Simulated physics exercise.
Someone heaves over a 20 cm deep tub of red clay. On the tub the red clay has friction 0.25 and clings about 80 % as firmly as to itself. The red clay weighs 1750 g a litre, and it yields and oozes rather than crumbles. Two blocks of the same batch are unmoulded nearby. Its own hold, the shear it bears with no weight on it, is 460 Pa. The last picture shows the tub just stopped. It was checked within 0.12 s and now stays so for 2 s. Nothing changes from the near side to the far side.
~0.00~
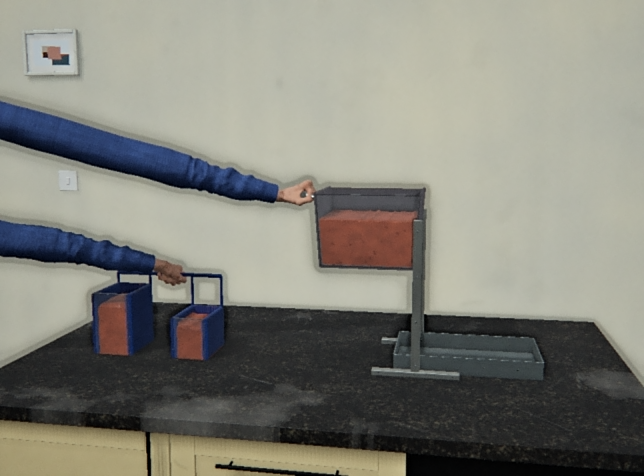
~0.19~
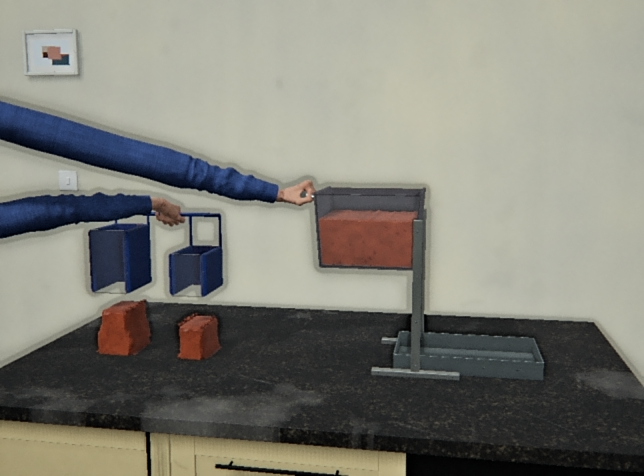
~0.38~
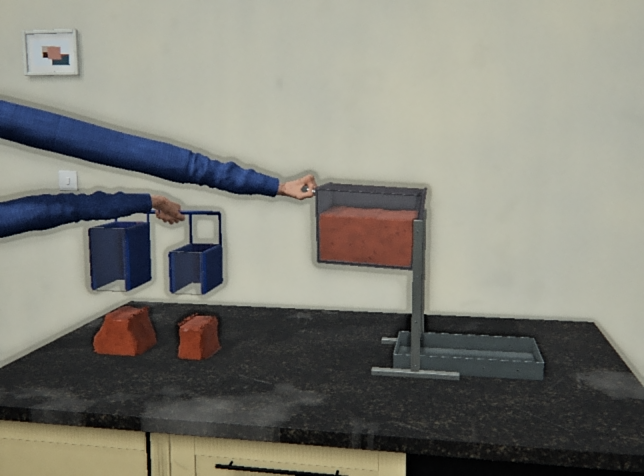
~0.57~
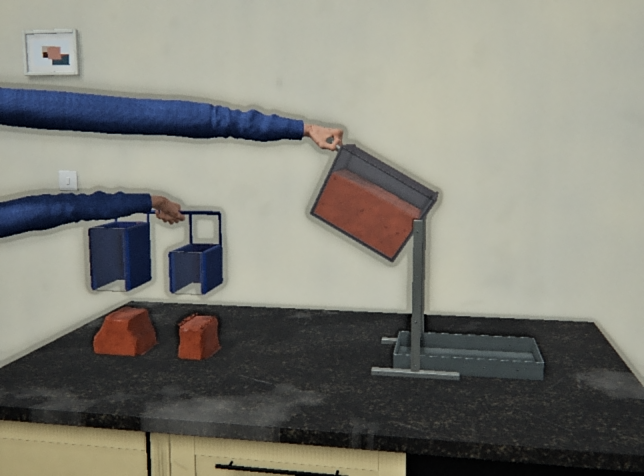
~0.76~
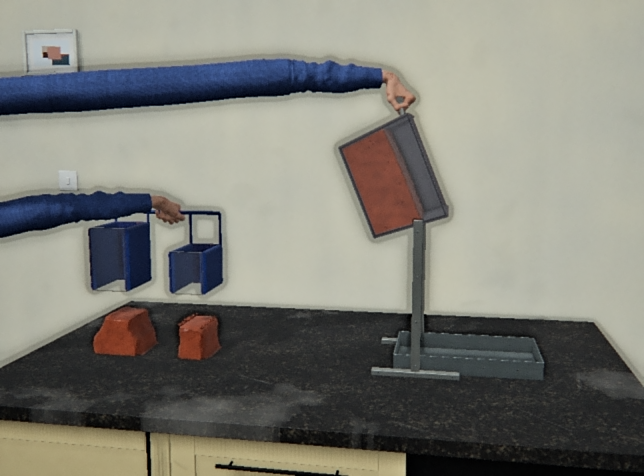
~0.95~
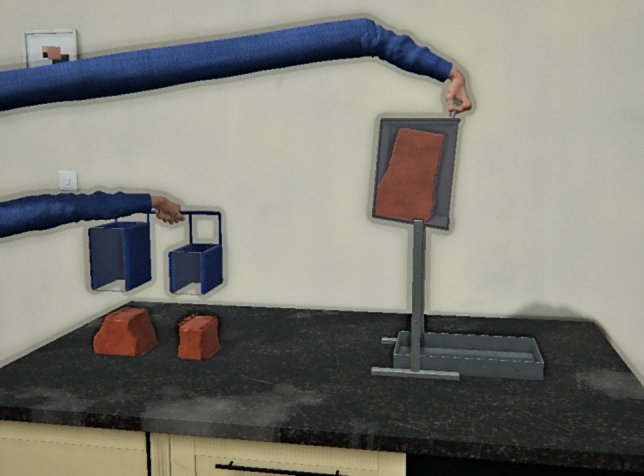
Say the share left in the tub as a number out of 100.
The share left in the tub is near 43 %.
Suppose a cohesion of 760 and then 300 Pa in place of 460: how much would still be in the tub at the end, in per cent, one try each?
In turn about 40 %, 35 %.
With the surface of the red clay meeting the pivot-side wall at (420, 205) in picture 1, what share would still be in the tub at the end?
In that case some 30 per cent.
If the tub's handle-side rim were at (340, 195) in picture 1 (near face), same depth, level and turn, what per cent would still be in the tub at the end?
In that case some 50 per cent.
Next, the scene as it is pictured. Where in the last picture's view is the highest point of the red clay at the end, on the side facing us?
Near (400, 187).
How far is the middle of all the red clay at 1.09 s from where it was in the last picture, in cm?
Some 9 cm.
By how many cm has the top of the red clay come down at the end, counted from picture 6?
Roughly 15 cm.
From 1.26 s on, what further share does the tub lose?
Near 1 %.
After 1.09 s, the tub is at 94 degrees and holds 76 %.
After 1.26 s, the tub is at 94 degrees and holds 44 %.
After 1.43 s, the tub is at 94 degrees and holds 43 %.
After 1.60 s, the tub is at 94 degrees and holds 43 %.
After 2.95 s, at the end, the tub is at 94 degrees and holds 43 %.
